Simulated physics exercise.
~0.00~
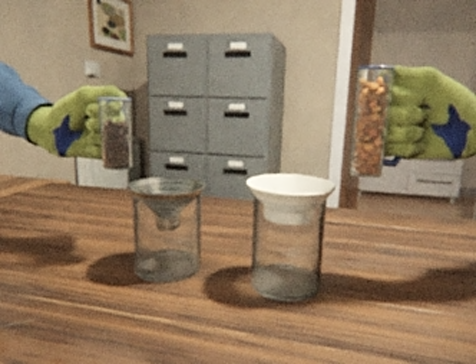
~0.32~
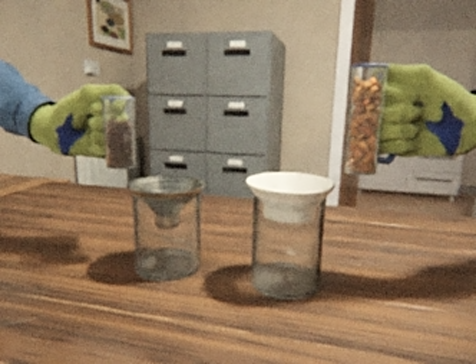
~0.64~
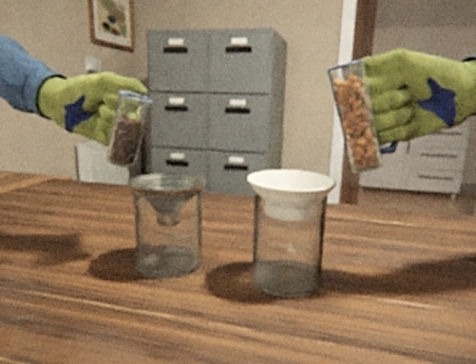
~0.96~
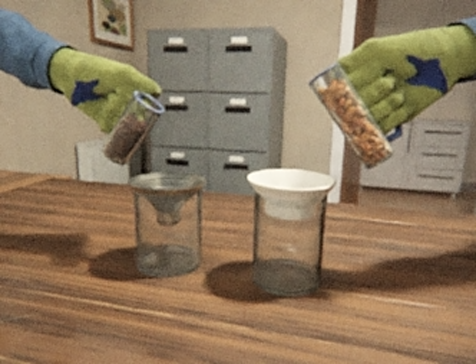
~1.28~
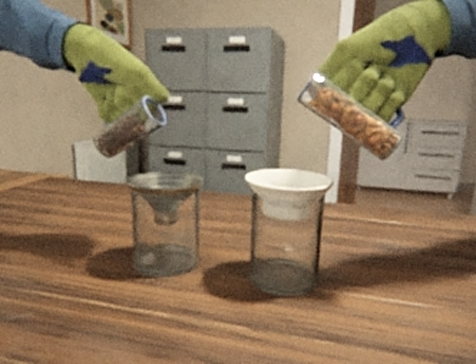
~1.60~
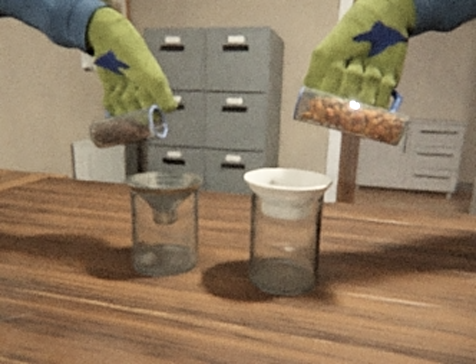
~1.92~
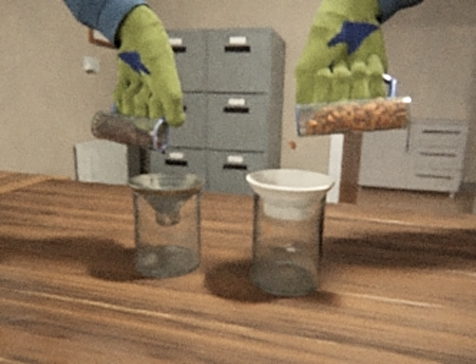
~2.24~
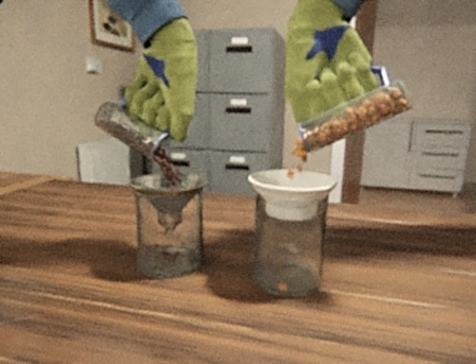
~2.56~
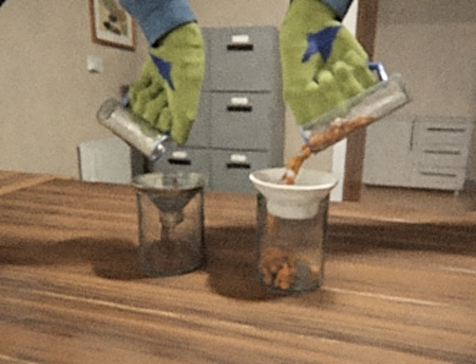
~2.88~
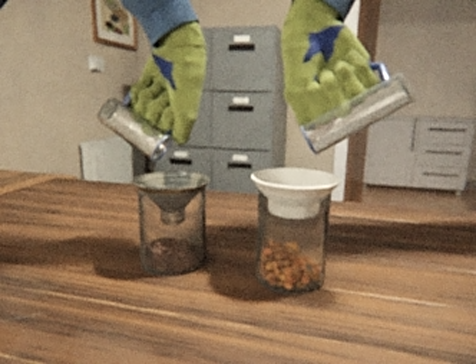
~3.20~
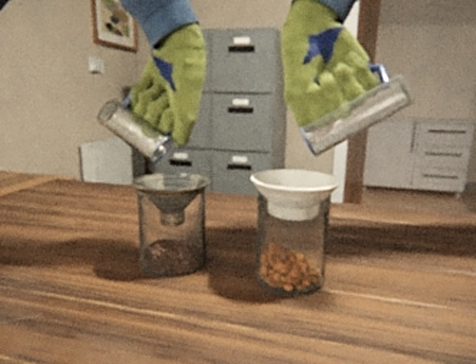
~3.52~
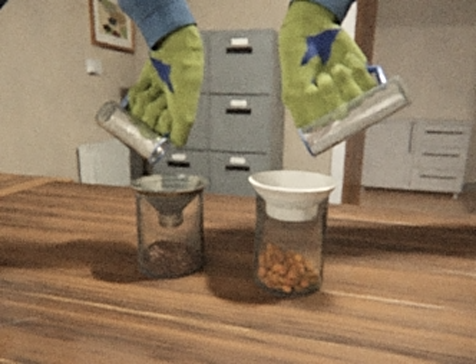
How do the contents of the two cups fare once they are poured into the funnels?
Both run through without blocking. The dark pieces end up in the left jar and the orange-brown pieces end up in the right jar.
